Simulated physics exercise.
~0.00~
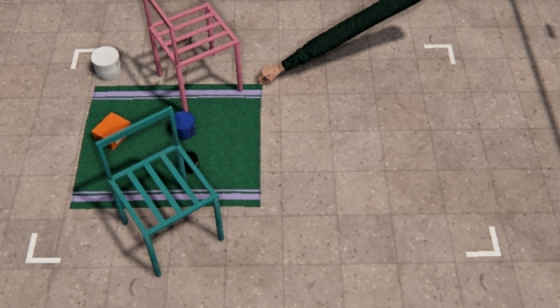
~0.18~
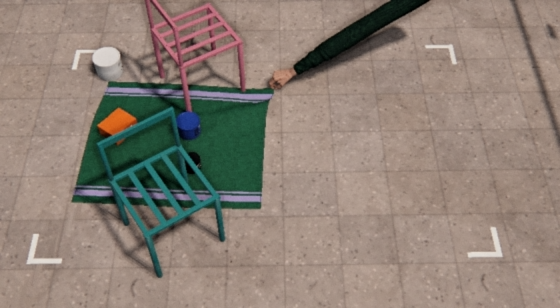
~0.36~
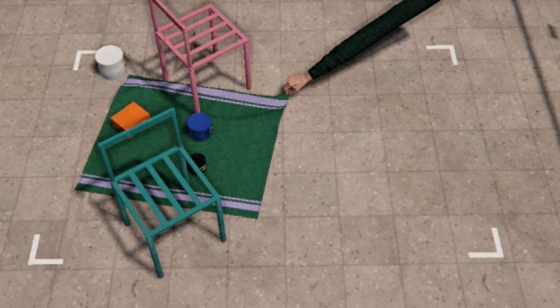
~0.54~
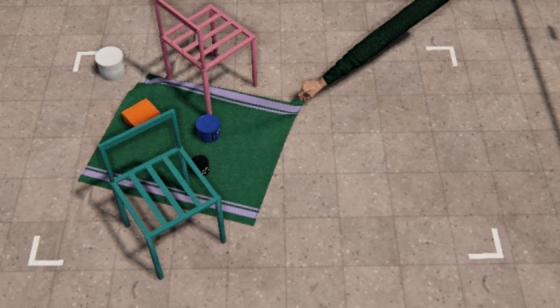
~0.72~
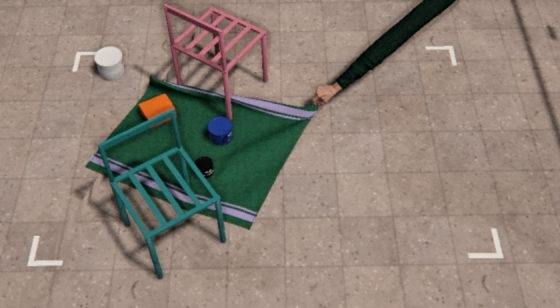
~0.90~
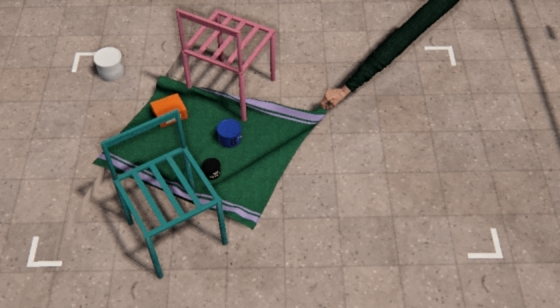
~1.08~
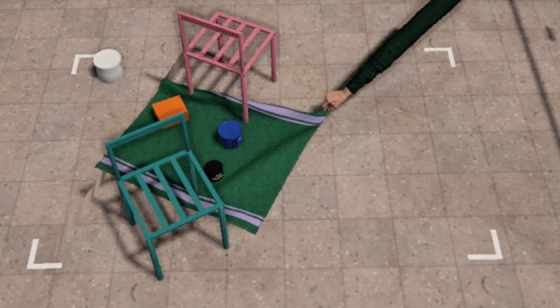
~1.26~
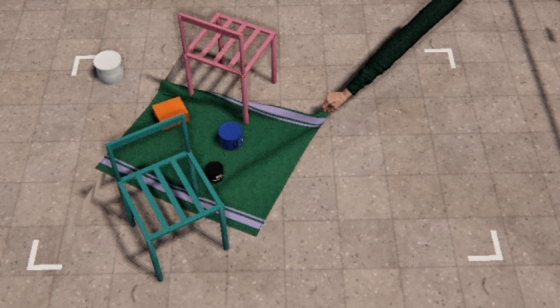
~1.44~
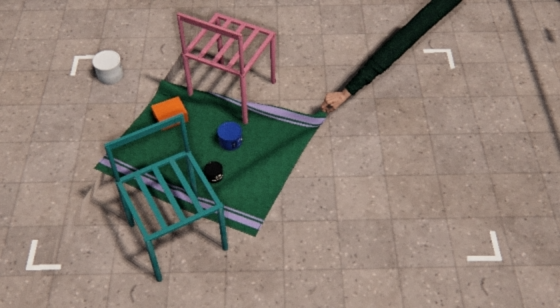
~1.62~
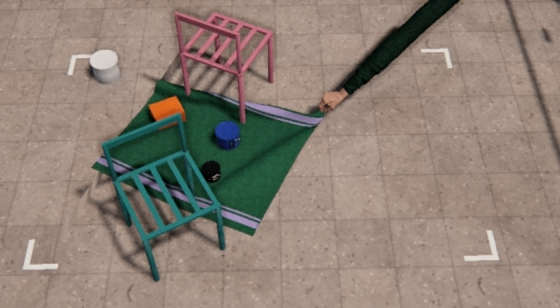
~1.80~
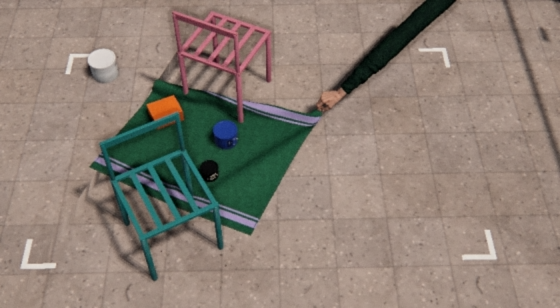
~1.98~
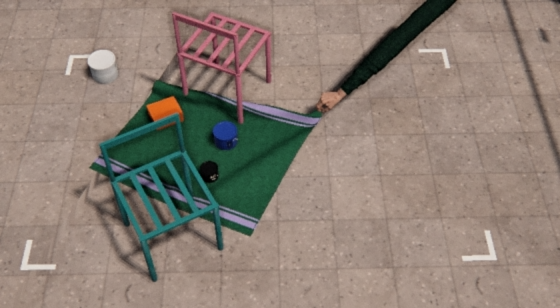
The clip shows a hand pulling a corner of a green mat to the right across a tiled floor, skewing it and carrying along an orange box, blue and black buckets and a pink chair, before everything rests, with the teal chair and white bucket still in place.
